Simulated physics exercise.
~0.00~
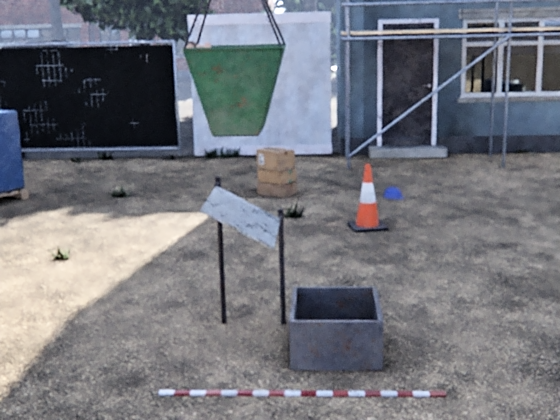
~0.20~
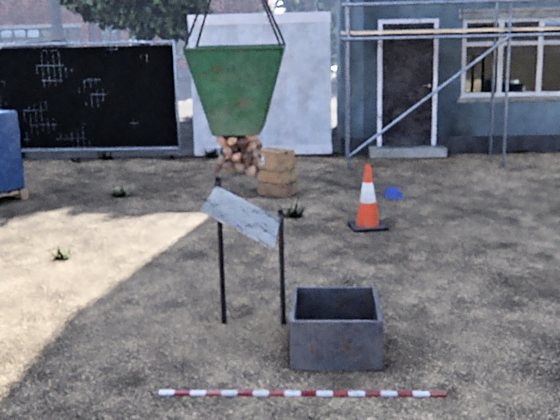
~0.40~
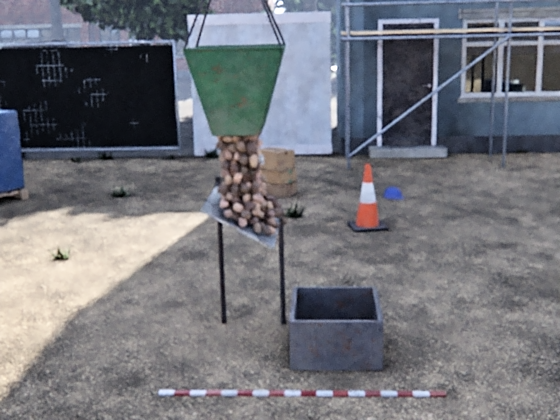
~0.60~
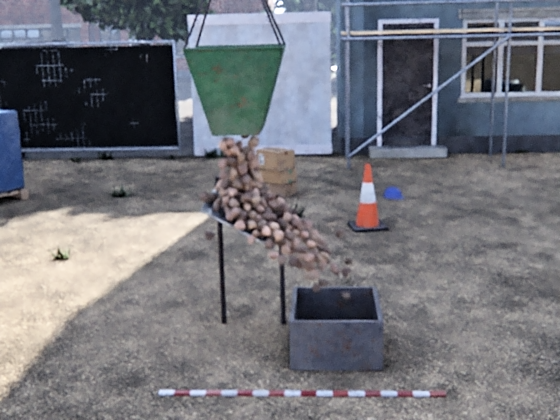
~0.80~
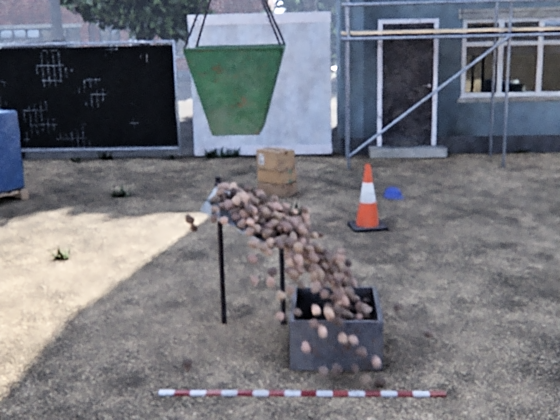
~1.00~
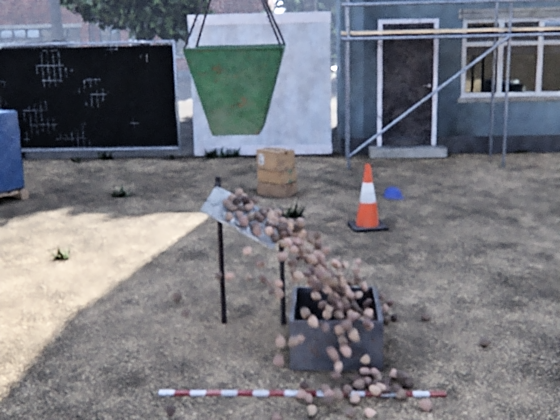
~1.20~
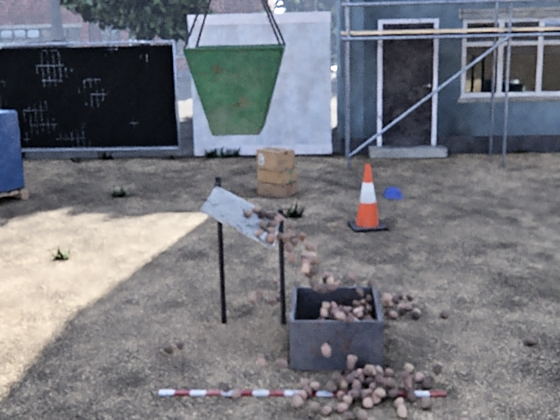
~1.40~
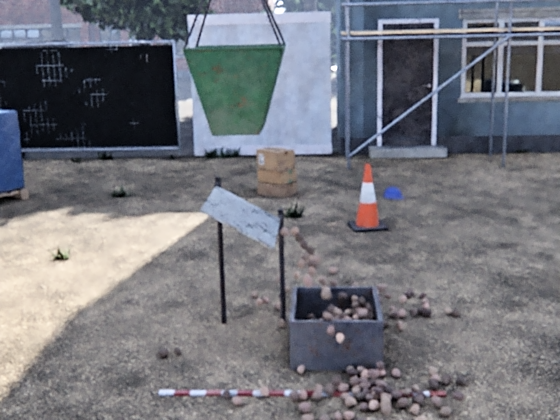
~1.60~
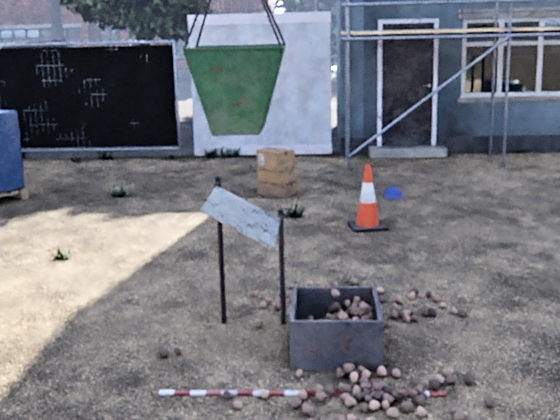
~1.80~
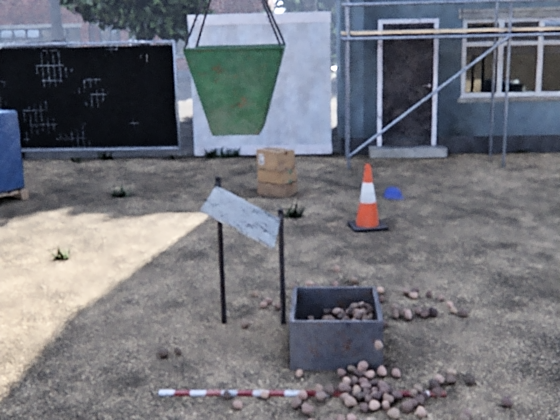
Rounded cobbles dropping from a green hopper, sliding down a tilted plate and settling partly in a grey bin, many scattered around it.
